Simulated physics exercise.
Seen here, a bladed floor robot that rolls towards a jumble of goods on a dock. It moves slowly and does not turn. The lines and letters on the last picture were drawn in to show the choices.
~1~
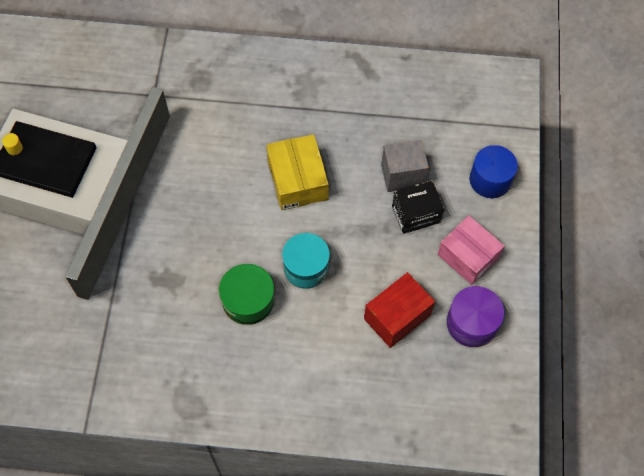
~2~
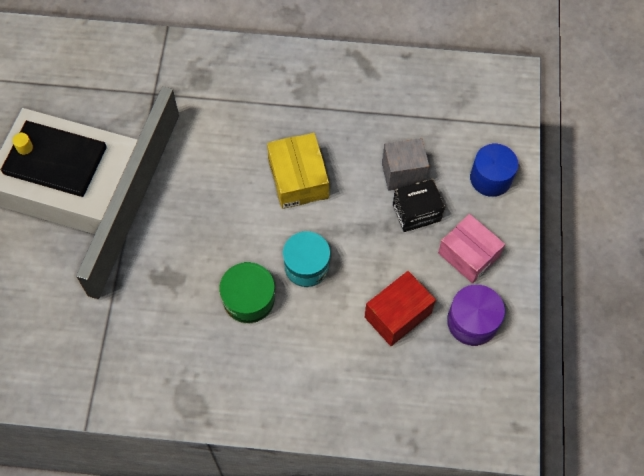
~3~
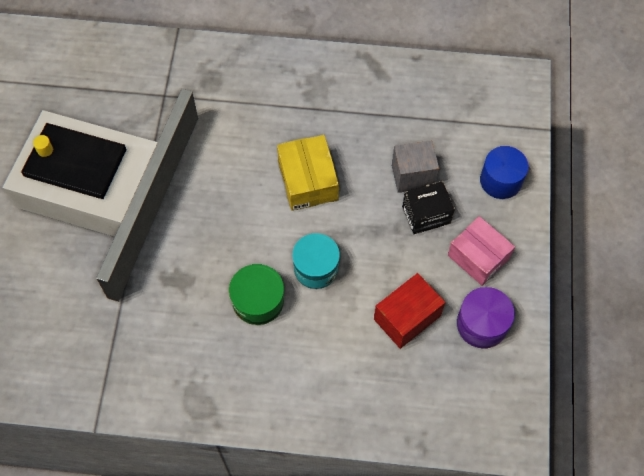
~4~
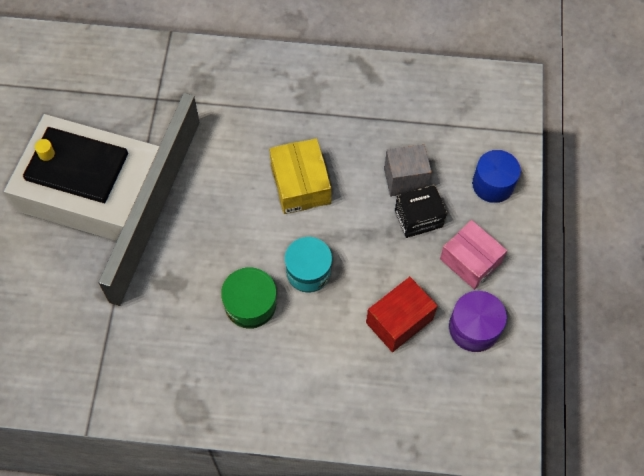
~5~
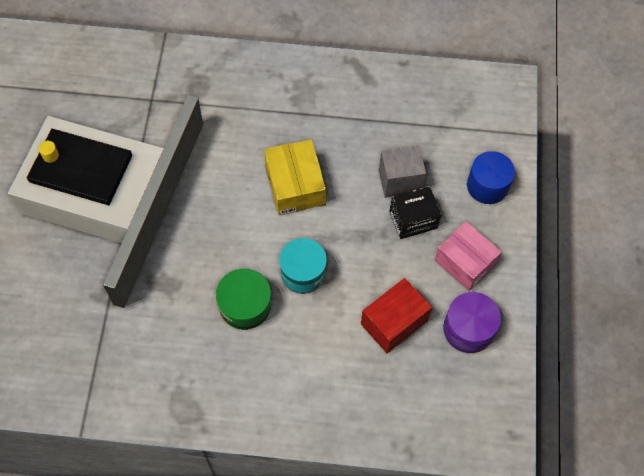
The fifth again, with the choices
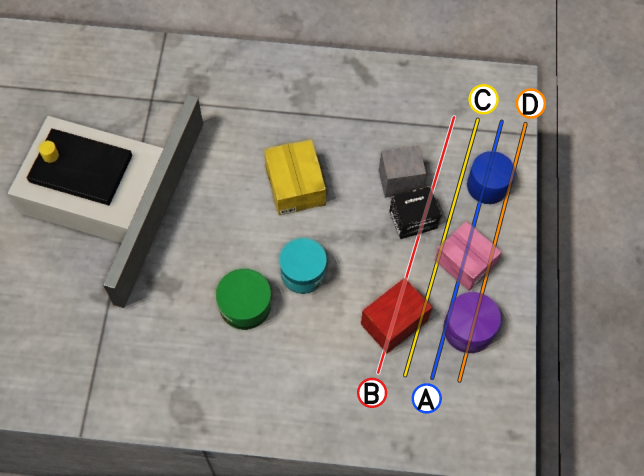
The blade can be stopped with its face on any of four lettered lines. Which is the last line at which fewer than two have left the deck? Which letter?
No farther than C.
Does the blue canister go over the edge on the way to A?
By then, yes.
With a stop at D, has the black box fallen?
By then, yes.
On the marked copy, A at (469, 241); B at (419, 237); C at (444, 239); D at (495, 244).
With C. Early on, robot (189, 178); green pail (259, 304); yellow parcel (309, 186).
Further on, robot (294, 187); pink parcel (472, 259); black box (447, 221).
At the end, robot (375, 195); purple canister (529, 345); black box (521, 229); none fallen.
As for the rest, A drops two; B is within the limit but short; D drops two.
